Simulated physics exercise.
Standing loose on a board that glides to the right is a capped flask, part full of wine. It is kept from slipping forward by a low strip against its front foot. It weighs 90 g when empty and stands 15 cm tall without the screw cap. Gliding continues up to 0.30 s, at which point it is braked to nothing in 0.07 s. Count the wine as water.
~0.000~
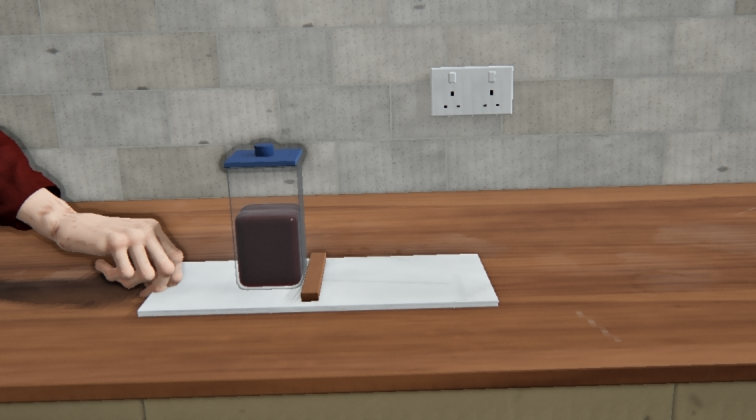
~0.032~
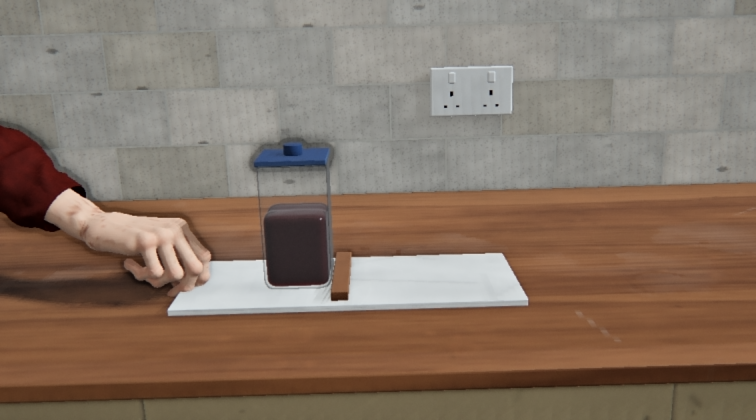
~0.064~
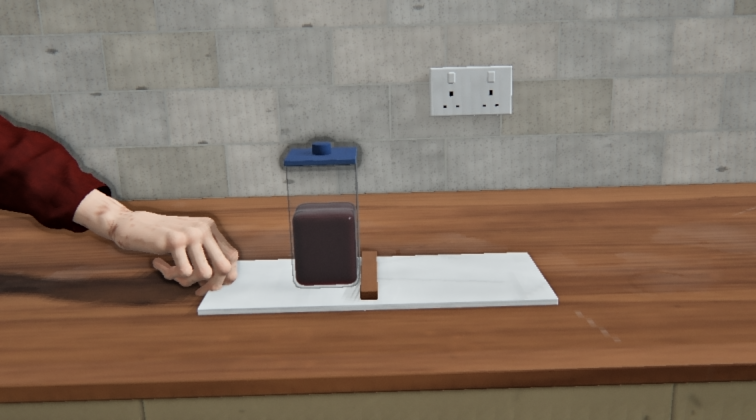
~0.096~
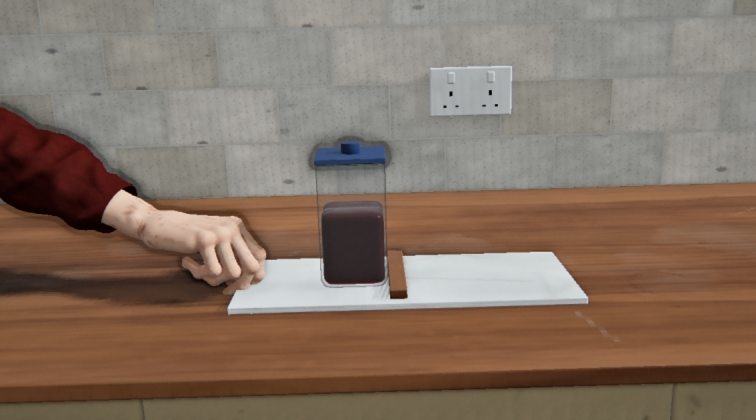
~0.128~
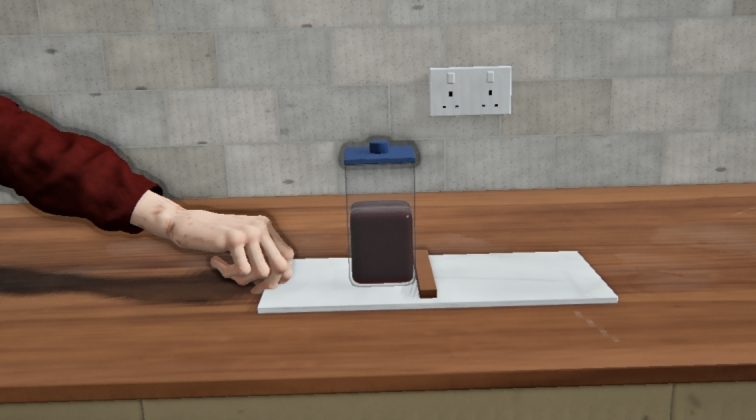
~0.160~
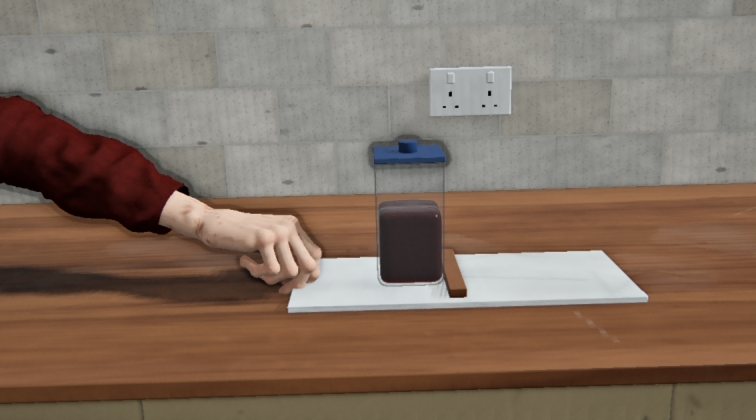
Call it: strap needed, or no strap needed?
Strap needed.
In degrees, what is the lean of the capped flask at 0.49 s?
Tilt: Around 40 degrees.
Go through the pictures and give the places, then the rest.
In the first picture, 0.0 cm from the start; capped flask, level (239, 211) left, (300, 210) right, rim (298, 162).
In the second picture, 3.4 cm from the start; capped flask, level (267, 210) left, (328, 209) right.
In the third picture, 6.7 cm from the start; capped flask, level (294, 210) left, (355, 208) right.
In the fourth picture, 10.1 cm from the start; capped flask, level (322, 208) left, (383, 207) right.
In the fifth picture, 13.4 cm from the start; capped flask, level (350, 208) left, (411, 206) right.
In the sixth picture, 16.8 cm from the start; capped flask, level (378, 208) left, (439, 206) right.
By 0.37 s the board moves at 0.00 m/s; the capped flask leans 11°.
By 0.49 s the capped flask leans 40°.
By 0.65 s the capped flask lies on its side.
By 0.87 s the capped flask lies on its side.
At rest the capped flask lies on its side.
